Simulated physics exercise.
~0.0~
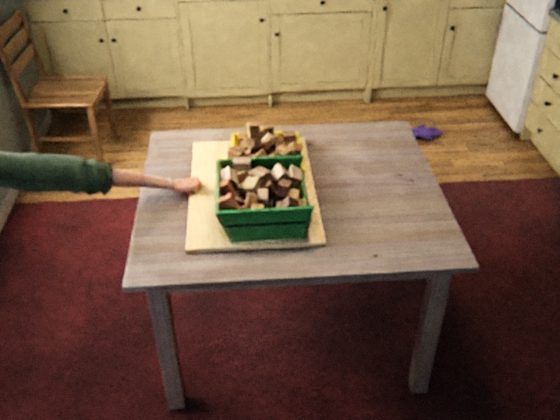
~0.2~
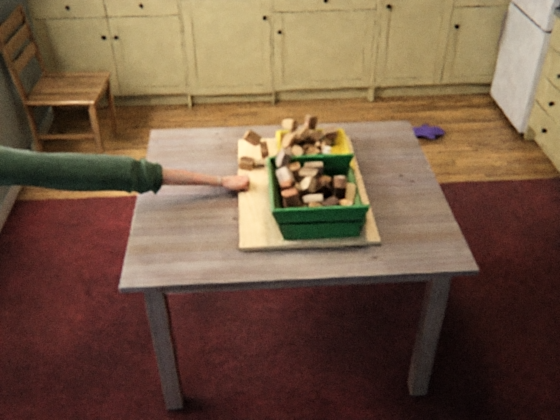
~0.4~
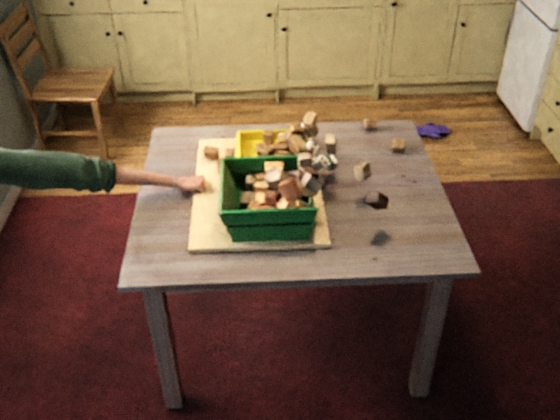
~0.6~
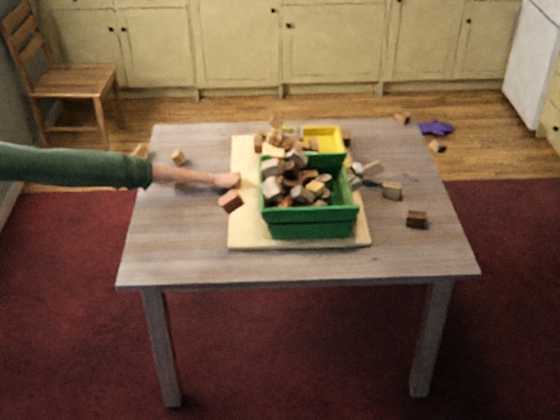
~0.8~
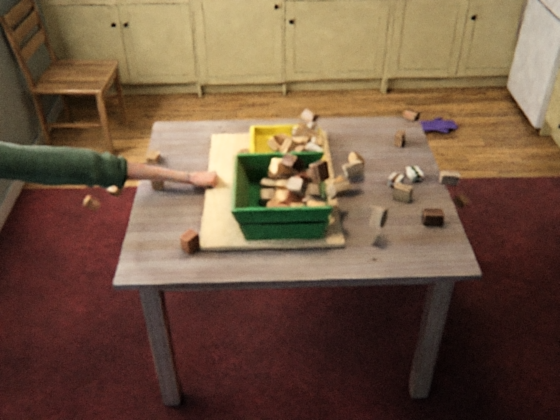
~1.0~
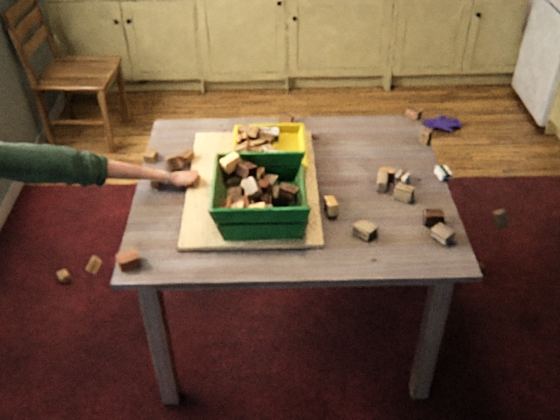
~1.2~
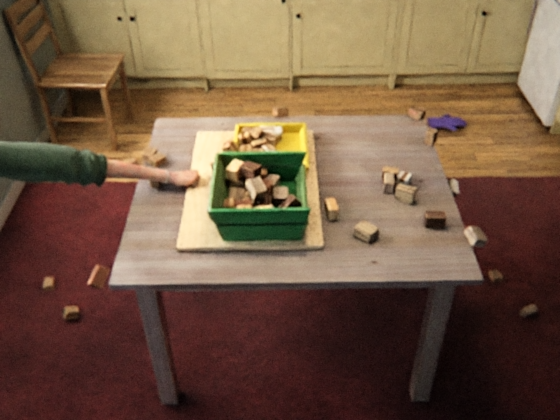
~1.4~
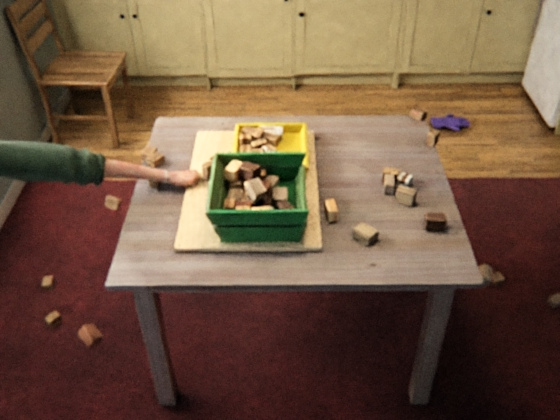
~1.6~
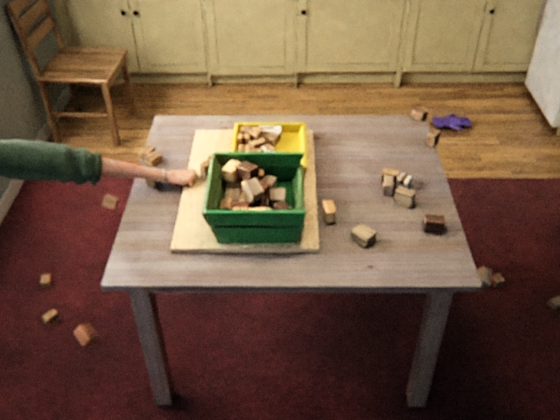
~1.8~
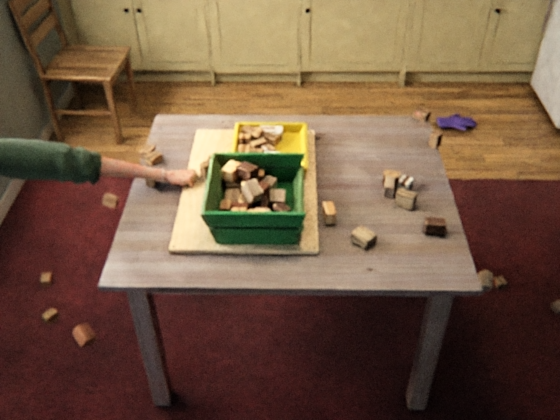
Wooden blocks spilled across a table and onto the floor on both sides as a green-sleeved arm slid a board holding a yellow crate and a green crate right and left, then held it still, with both crates still partly full.
